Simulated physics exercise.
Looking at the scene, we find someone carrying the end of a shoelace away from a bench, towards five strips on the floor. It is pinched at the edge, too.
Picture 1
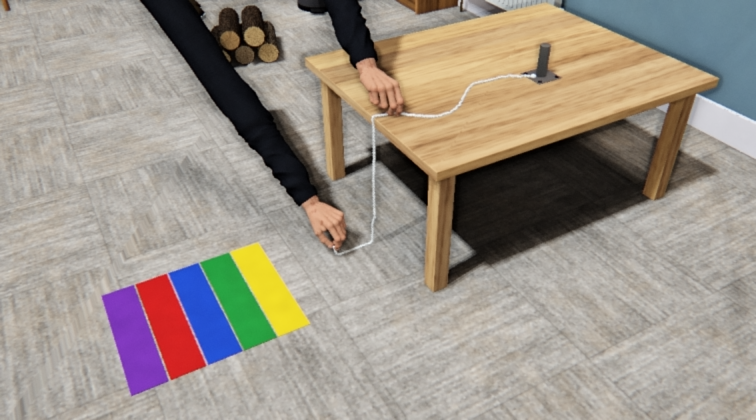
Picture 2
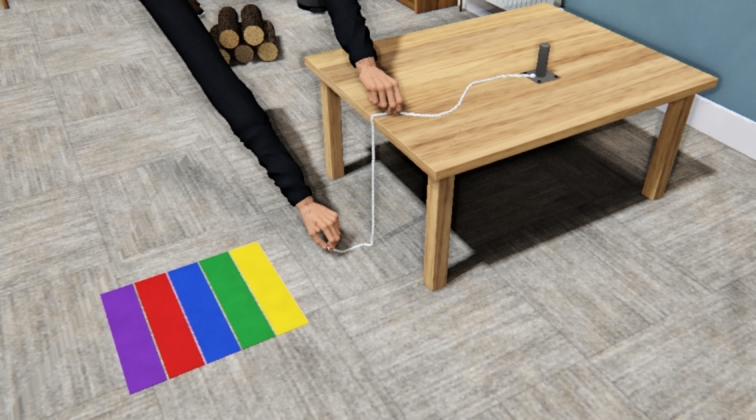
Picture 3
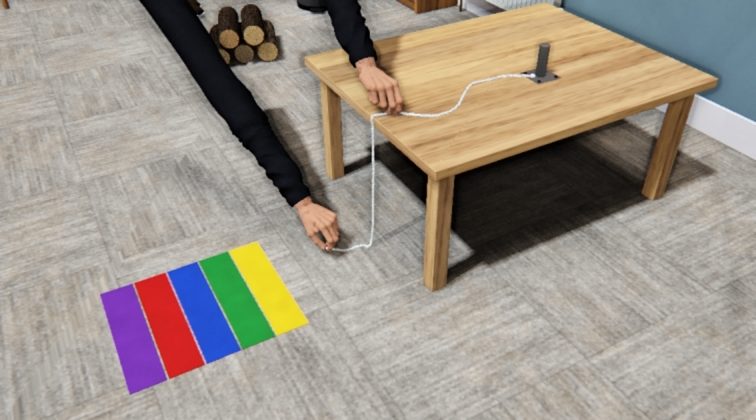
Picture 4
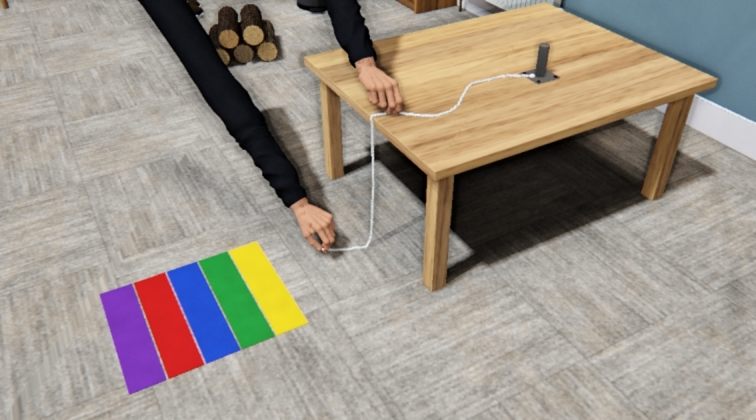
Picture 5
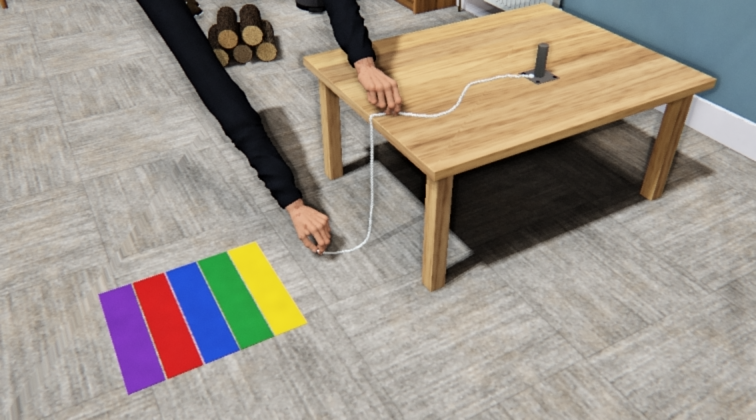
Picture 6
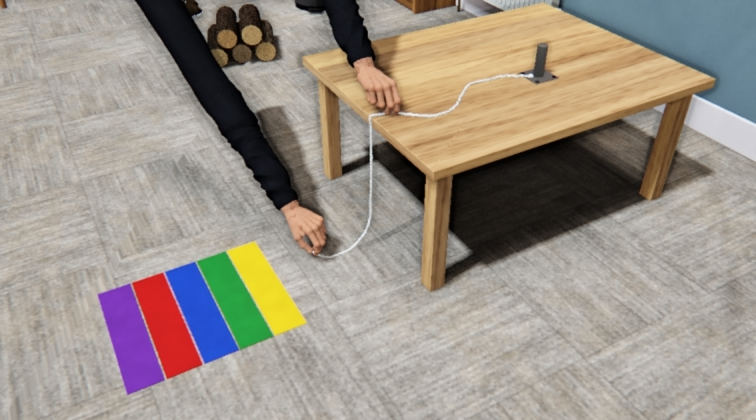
We see one hand pinching a white cord at a wooden table's edge while the other holds its end low near the floor, shifting slightly left toward five coloured strips: purple, red, blue, green and yellow.
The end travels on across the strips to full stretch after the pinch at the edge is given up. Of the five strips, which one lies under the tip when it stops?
The blue strip.
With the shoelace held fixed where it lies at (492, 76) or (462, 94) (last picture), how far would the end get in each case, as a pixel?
Approximately (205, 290), then (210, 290).
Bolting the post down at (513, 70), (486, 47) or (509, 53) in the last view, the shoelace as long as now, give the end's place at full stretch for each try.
The three places are (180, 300), (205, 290) and (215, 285), in that order.
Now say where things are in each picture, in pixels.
End (334, 247); yellow (284, 314); green (251, 326); blue (217, 340); red (181, 354); purple (144, 368), in the first frame.
End (328, 248); shoelace through (506, 77) (465, 93) (431, 116) (373, 130) (373, 186) (372, 240), in the second frame.
End (327, 248), in the third frame.
End (323, 249); shoelace through (506, 77) (464, 93) (430, 116) (372, 130) (374, 186) (370, 241), in the fourth frame.
End (318, 251), in the fifth frame.
End (313, 252); shoelace through (504, 77) (463, 93) (429, 116) (371, 130) (371, 186) (359, 240), in the sixth frame.
Early on, end near (255, 273); over yellow.
Midway, end near (217, 286); over green.
At the end of the slack, end near (194, 295); over blue. The end stops over the blue strip.
